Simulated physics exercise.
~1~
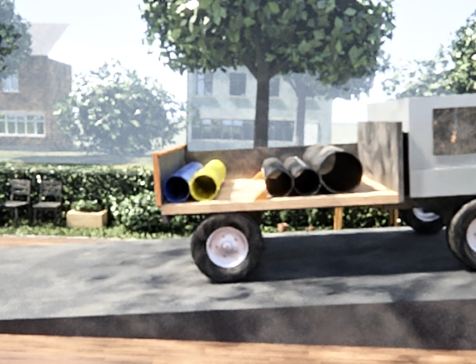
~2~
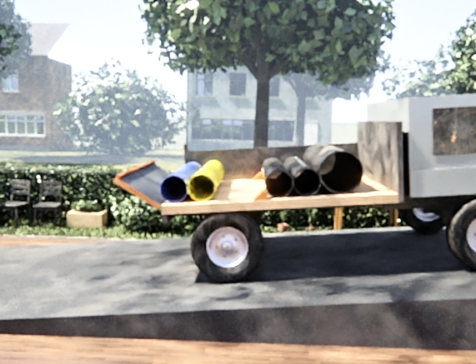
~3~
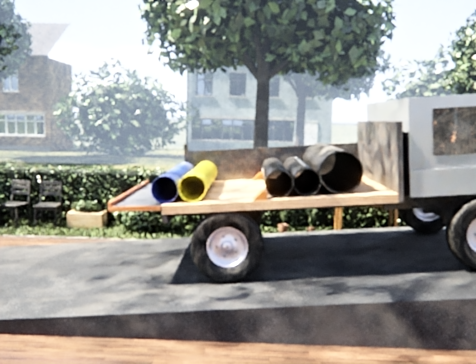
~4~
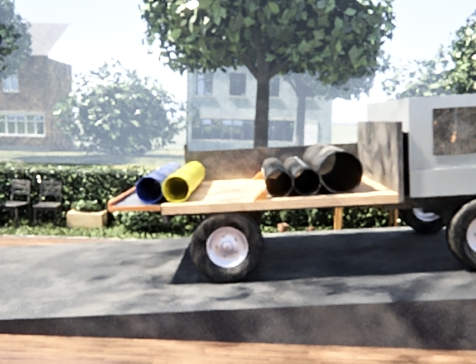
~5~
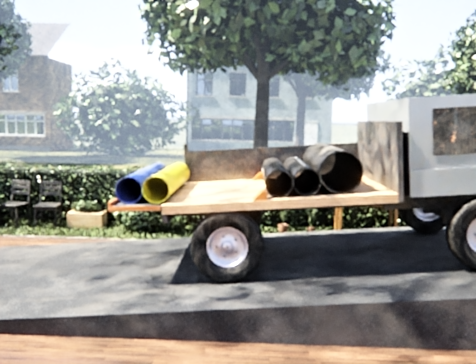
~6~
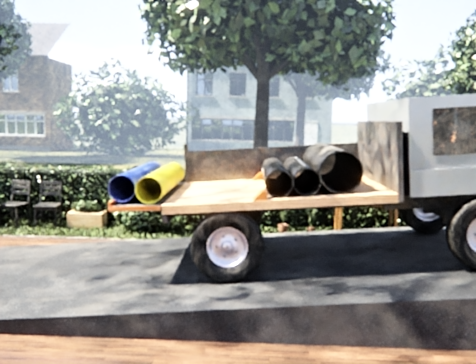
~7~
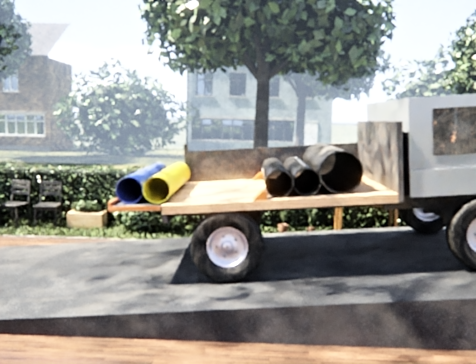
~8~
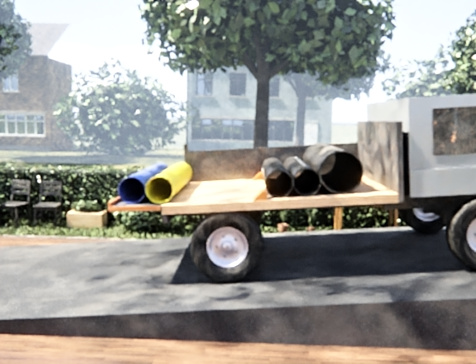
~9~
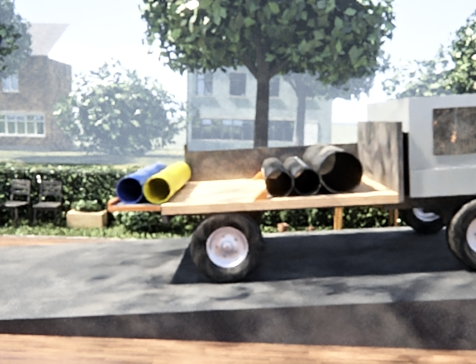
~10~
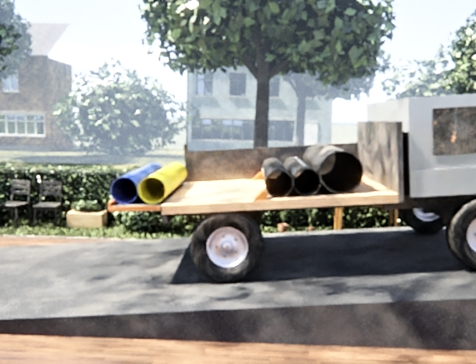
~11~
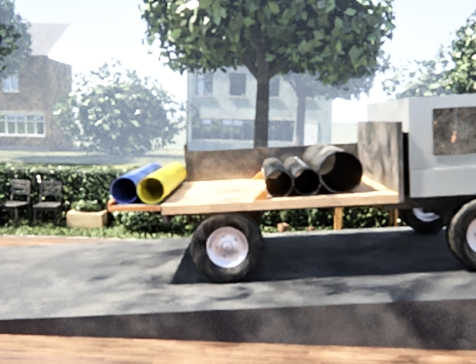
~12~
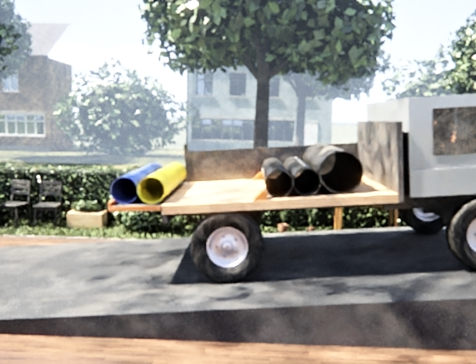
The tailgate of a parked pick-up dropped open at the left, and the blue and yellow pipes rolled left onto it, rocked back and forth slightly, and came to rest there side by side, while the black pipes stayed on the bed.
